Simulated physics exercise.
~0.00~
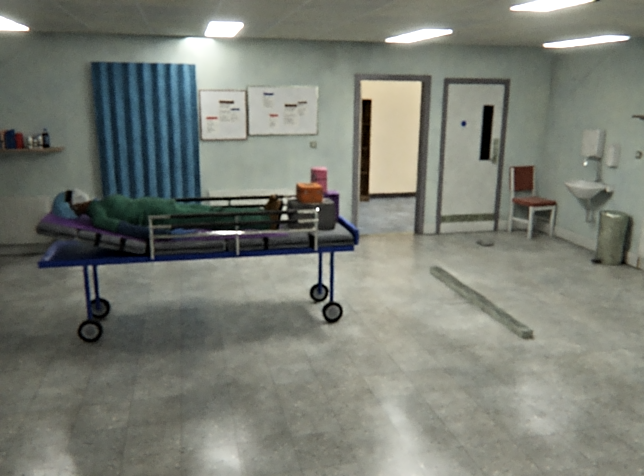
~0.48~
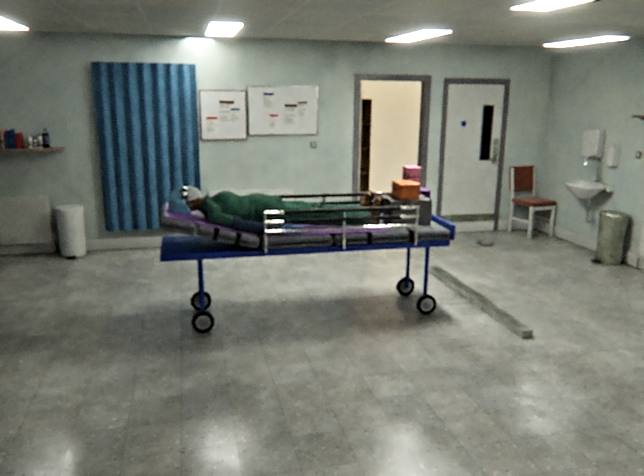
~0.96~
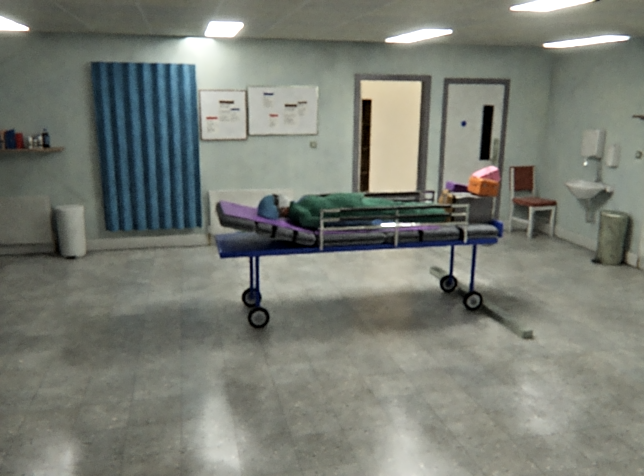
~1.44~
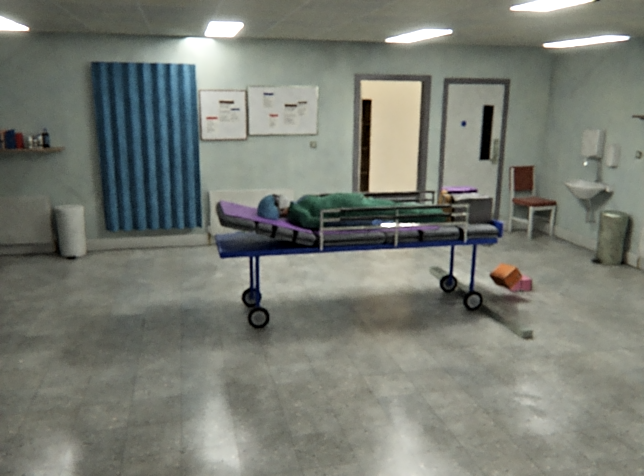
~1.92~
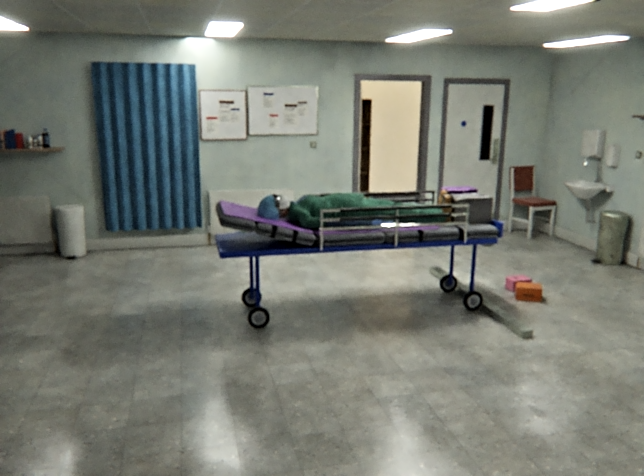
The video shows a hospital trolley carrying a person in green rolling right across a room and stopping at a low sill on the floor. An orange case and a pink object topple off the right end and land on the floor, while the person remains lying on the trolley.
